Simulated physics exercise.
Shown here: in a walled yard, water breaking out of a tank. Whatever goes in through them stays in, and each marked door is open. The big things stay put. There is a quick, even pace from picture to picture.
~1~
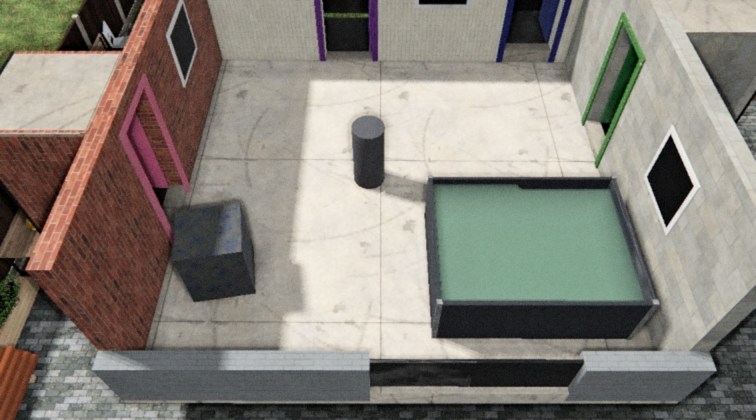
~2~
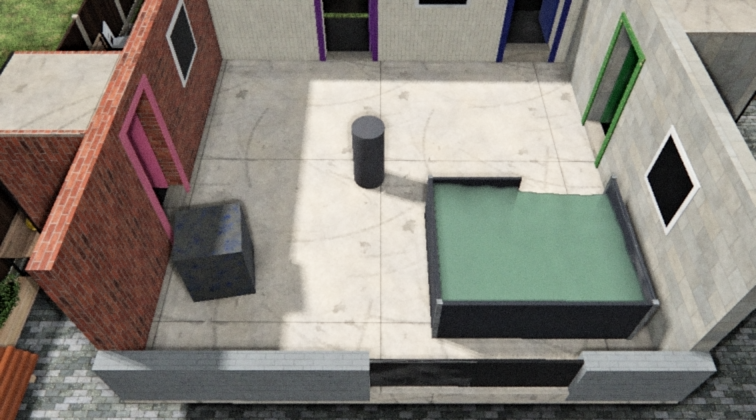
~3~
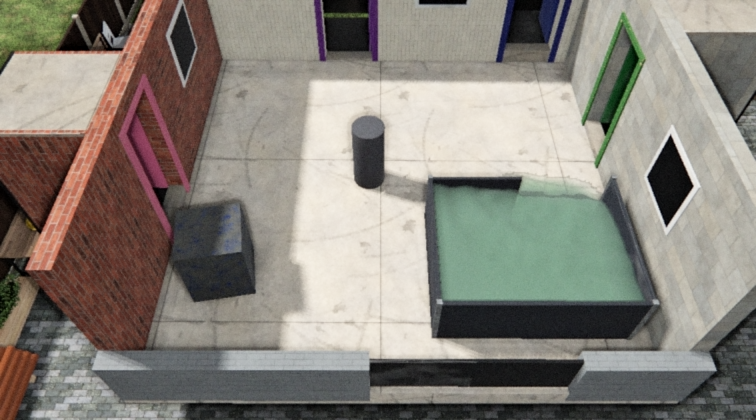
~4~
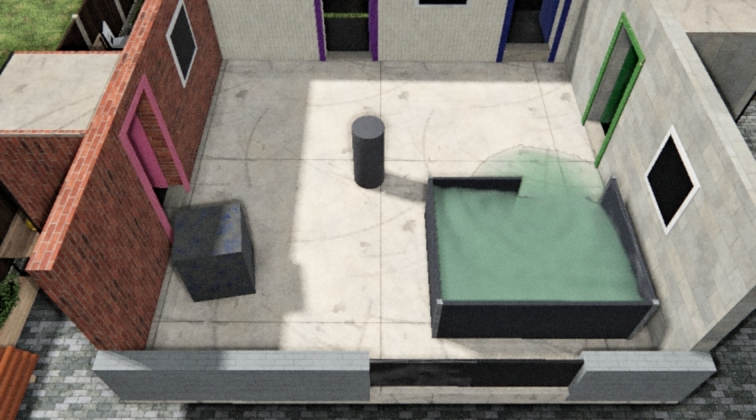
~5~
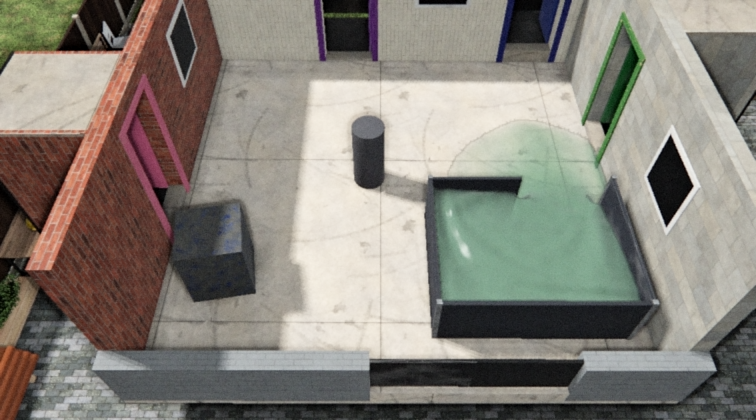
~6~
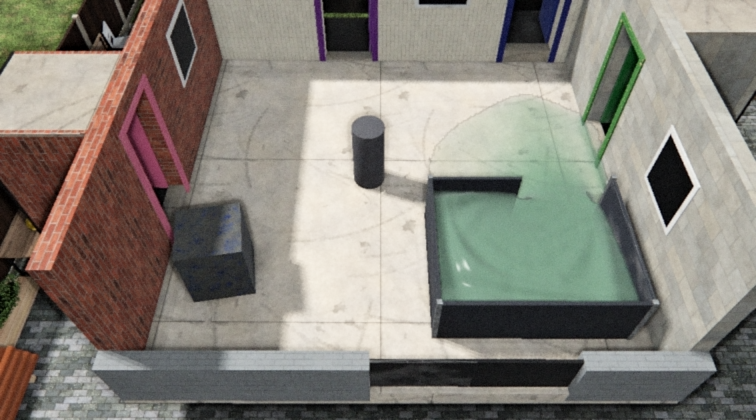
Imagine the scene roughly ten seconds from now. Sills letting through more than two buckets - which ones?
My prediction: Blue door: Beyond two buckets; pink door: Not beyond two buckets; green door: Beyond two buckets; purple door: Beyond two buckets.
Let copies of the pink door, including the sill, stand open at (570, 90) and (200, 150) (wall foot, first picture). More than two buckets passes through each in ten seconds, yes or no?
Result: First overshoots, second undershoots.
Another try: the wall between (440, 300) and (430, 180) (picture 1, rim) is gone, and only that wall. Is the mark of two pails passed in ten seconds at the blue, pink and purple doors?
Taking them in turn, the blue door undershoots, the pink door overshoots, and the purple door overshoots.
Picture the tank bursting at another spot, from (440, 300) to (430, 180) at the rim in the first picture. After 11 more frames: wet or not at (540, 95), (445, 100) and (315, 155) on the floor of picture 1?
Spot one ends up untouched by the spill, spot two untouched by the spill, spot three deluged.
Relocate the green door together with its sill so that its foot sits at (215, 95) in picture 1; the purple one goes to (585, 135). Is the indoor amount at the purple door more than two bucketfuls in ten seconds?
Note - purple door ends up higher.
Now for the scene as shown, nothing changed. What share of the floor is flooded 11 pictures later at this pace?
Around 35 percent of it.
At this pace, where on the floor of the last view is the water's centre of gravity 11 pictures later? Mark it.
It is near (522, 189).
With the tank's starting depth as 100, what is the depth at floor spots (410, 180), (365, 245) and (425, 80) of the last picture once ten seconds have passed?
About 10, 6, 10 %.
A moment on, water covers 30 % of the floor; the blue door under two buckets in, the pink door not reached, the green door under two buckets in, the purple door not reached.
Next, water covers 35 % of the floor; the blue door far over two buckets in, the pink door not reached, the green door over two buckets in, the purple door wet at the sill, nothing in.
Then, water covers 50 % of the floor; the blue door far over two buckets in, the pink door not reached, the green door far over two buckets in, the purple door under two buckets in.
Later, water covers 80 % of the floor; the blue door far over two buckets in, the pink door wet at the sill, nothing in, the green door far over two buckets in, the purple door over two buckets in.
In the end, water covers 100 % of the floor; the blue door far over two buckets in, the pink door under two buckets in, the green door far over two buckets in, the purple door over two buckets in.
